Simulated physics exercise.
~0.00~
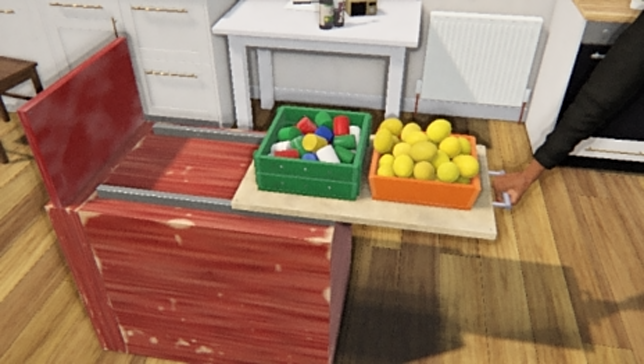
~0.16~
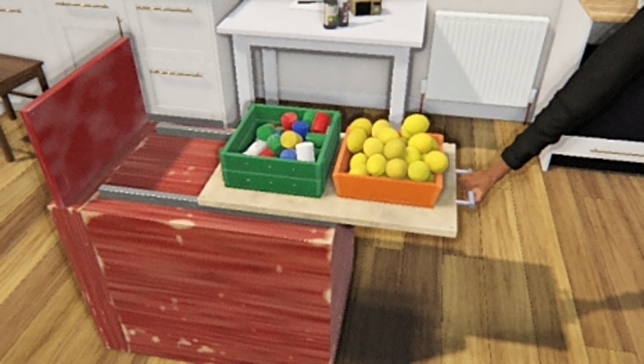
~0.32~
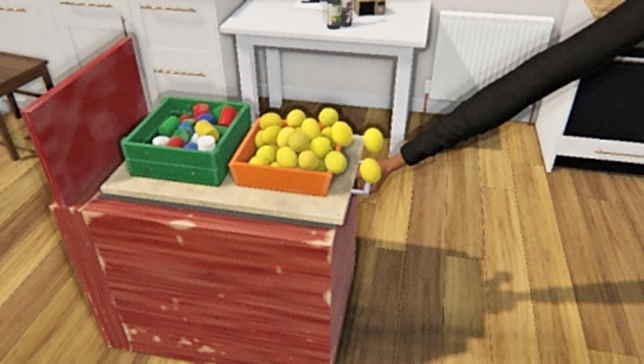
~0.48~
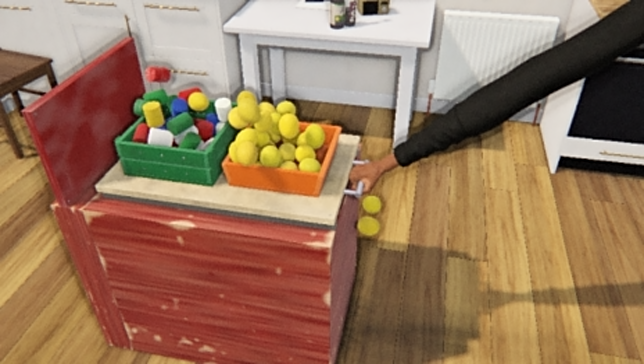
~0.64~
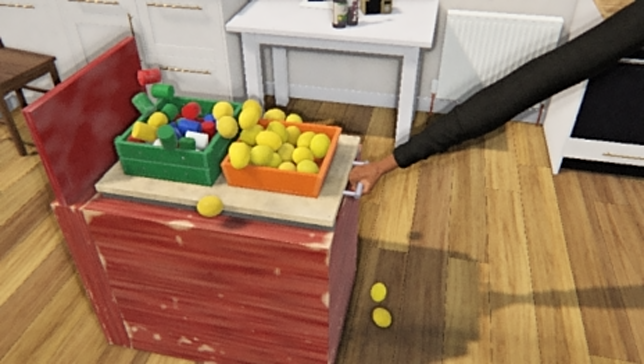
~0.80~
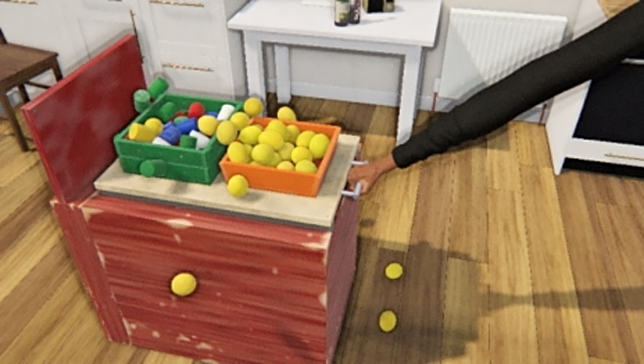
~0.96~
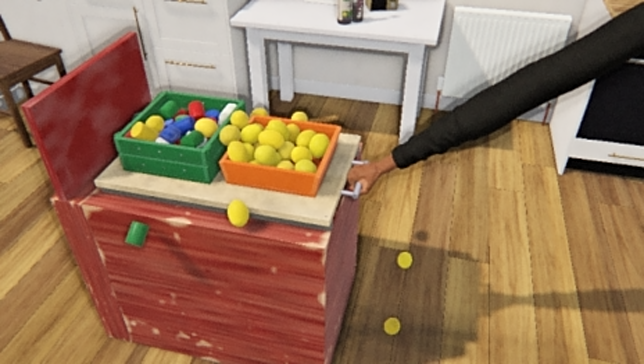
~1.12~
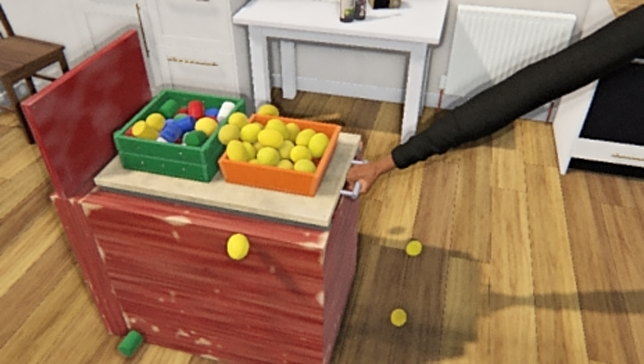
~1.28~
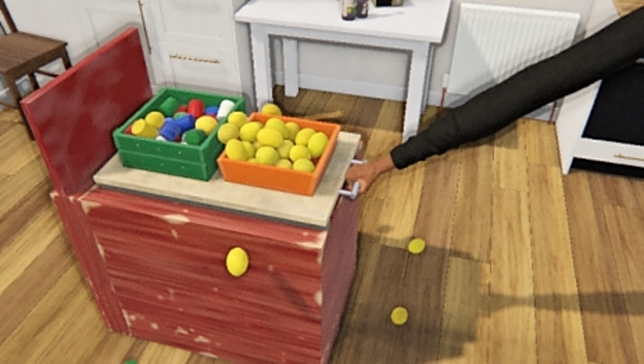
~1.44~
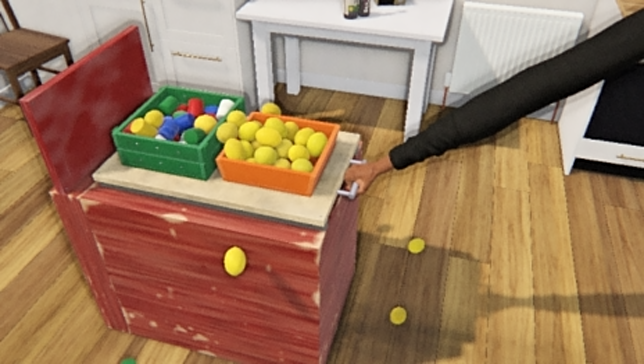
To begin with, a hand holds the handle of a shelf pulled out from a worn red cabinet, carrying a green tray of colourful pieces and an orange tray of yellow balls. The arm pushes the shelf left until it stops over the cabinet. The loose contents surge towards the red back panel and pile up, while two yellow balls drop off near the hand. Some yellow balls tumble into the green tray, and others spill over the front with a green piece. Finally, both trays sit still, still well filled, with two yellow balls resting on the wooden floor.
